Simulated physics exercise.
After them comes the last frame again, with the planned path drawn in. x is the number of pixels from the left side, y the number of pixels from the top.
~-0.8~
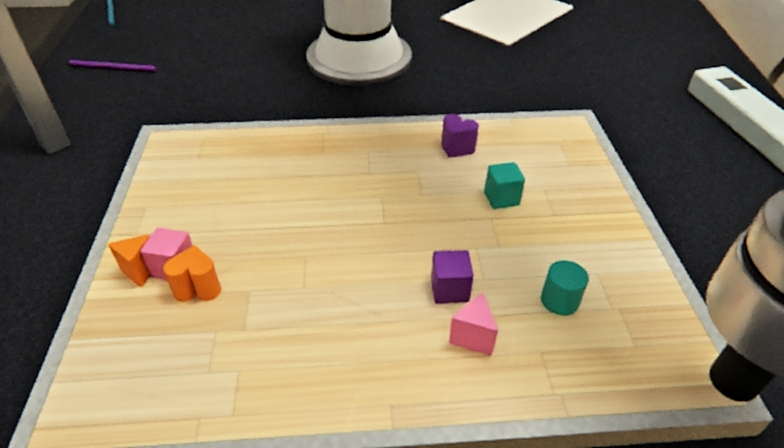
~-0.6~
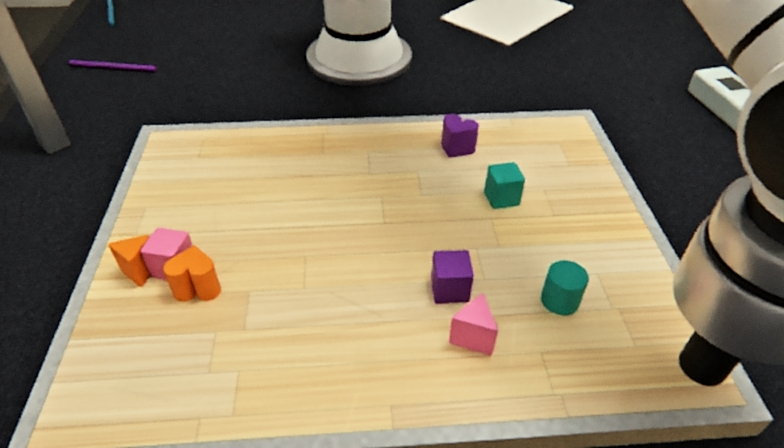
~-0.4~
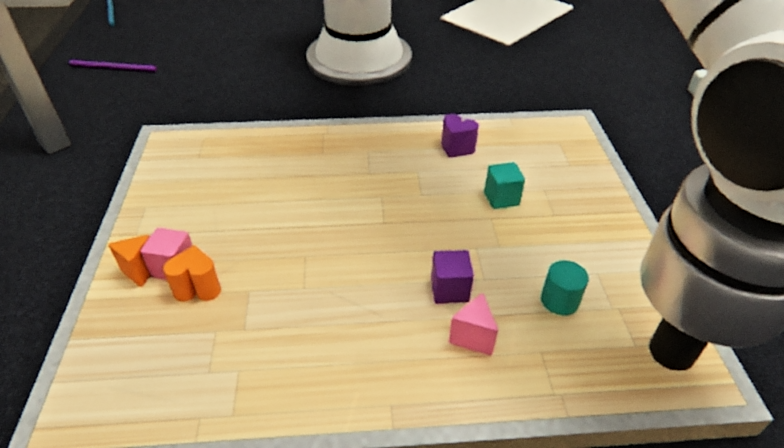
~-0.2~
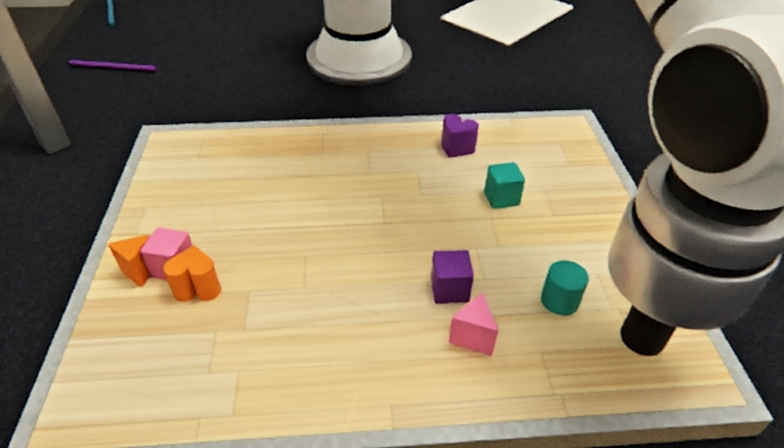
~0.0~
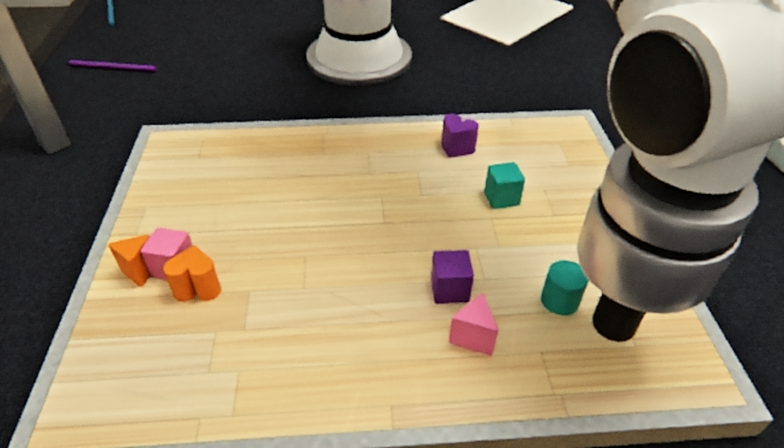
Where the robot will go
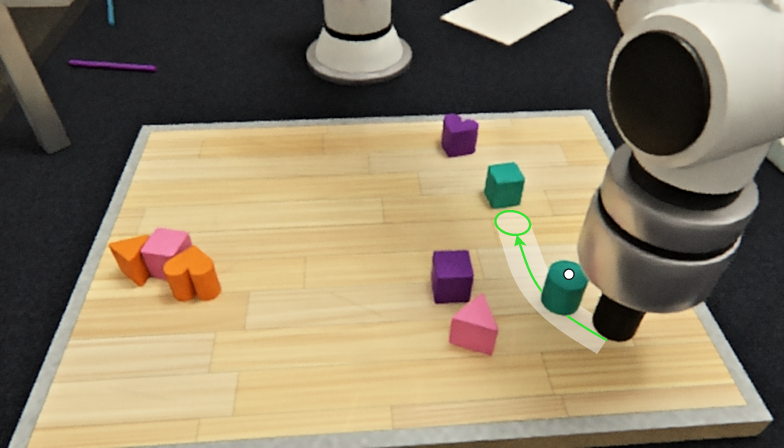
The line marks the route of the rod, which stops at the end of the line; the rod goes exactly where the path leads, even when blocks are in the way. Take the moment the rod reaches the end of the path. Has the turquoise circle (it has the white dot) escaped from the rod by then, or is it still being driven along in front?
It is still ahead of the rod.
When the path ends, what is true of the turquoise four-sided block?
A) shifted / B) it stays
A: Shifted.
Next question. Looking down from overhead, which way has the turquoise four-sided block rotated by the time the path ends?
Short answer: Clockwise.
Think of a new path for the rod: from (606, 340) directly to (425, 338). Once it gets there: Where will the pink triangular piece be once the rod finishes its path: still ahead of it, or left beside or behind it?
I think it holds its spot in front.
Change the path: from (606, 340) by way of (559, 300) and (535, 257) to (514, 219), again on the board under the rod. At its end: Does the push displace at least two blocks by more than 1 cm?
It seems not.
Path on the board, from (606, 340) by way of (553, 304) and (526, 262) to (513, 223); the dot is on the turquoise circle.
The first path, step by step. One third of the way, rod (557, 289); turquoise circle (542, 249).
Two thirds of the way, rod (529, 247); turquoise circle (518, 210).
At the end, rod (516, 208); purple four-sided block in place; turquoise four-sided block (497, 157), turned 35° clockwise; turquoise circle (497, 177).
